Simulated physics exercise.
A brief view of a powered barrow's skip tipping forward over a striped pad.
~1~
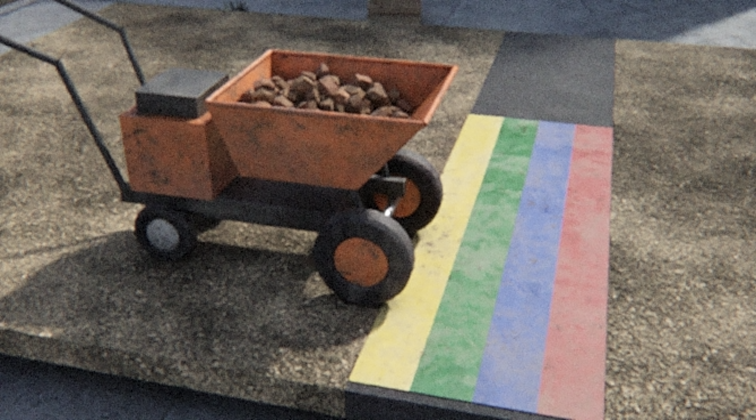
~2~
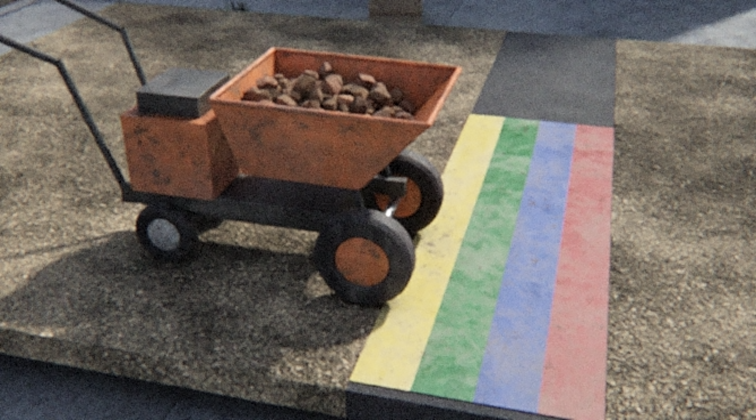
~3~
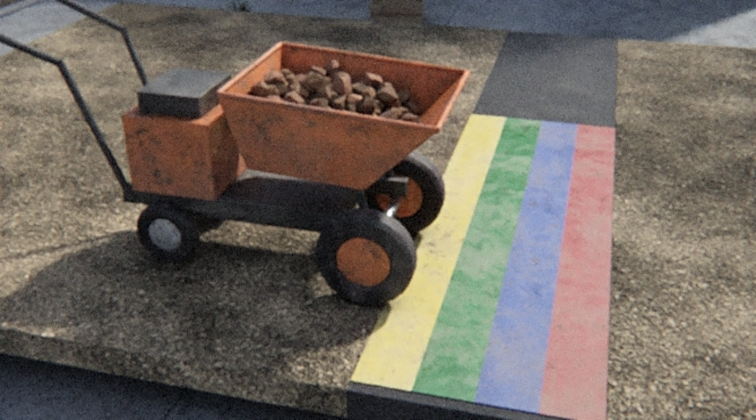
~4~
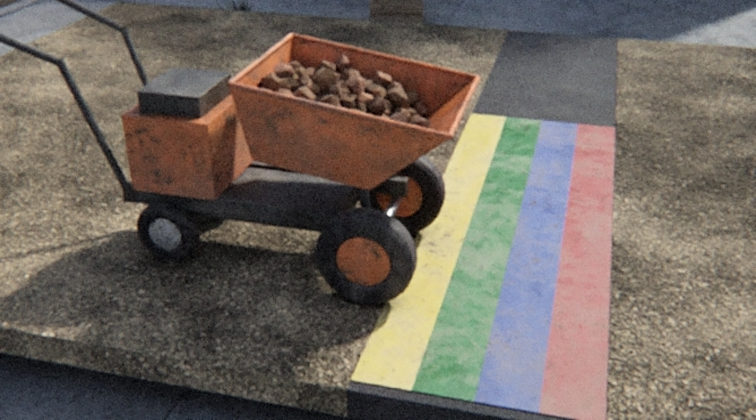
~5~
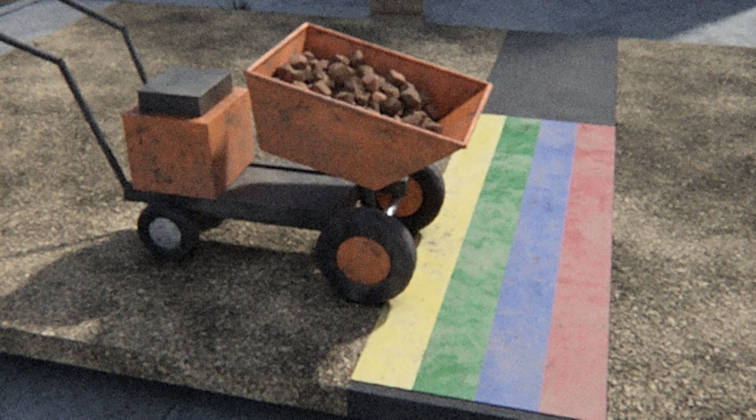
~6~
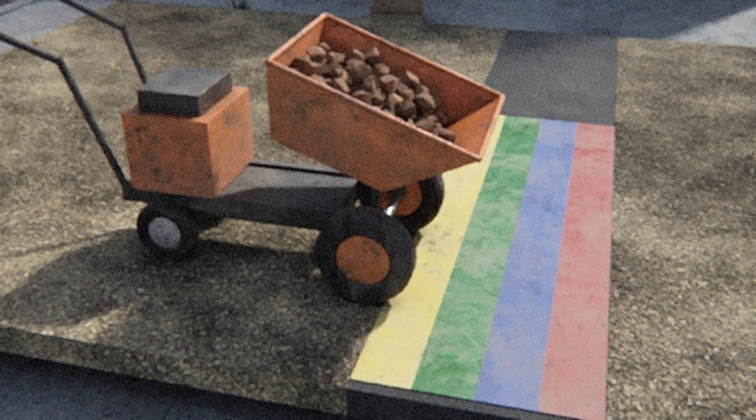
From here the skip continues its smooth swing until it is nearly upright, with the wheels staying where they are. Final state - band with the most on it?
Red band.
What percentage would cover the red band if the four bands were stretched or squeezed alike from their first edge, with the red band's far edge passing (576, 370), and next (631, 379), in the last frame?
About 30 %, then 40 %.
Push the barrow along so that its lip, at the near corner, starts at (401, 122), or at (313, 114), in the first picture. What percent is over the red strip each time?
You'd get around 30 in a hundred, then 10 in a hundred.
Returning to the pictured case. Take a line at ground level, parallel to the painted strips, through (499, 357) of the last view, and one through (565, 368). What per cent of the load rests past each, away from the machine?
I reckon some 80 per cent and some 60 per cent.
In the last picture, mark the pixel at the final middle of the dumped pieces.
Centre at rest: Close to (599, 281).
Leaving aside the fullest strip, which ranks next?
Second: The blue strip.
Soon, skip tipped steeply; all in the skip.
A while on, skip tipped right over; about two thirds in the skip; a small part over the blue strip; about a quarter over the red strip; a stray few off the paint.
Towards the end, skip tipped right over; about a quarter in the skip; a small part over the blue strip; about a third over the red strip; about a third off the paint.
Finally, skip tipped right over; about a quarter in the skip; none over the yellow strip; none over the green strip; a small part over the blue strip; about a third over the red strip; about a third off the paint.
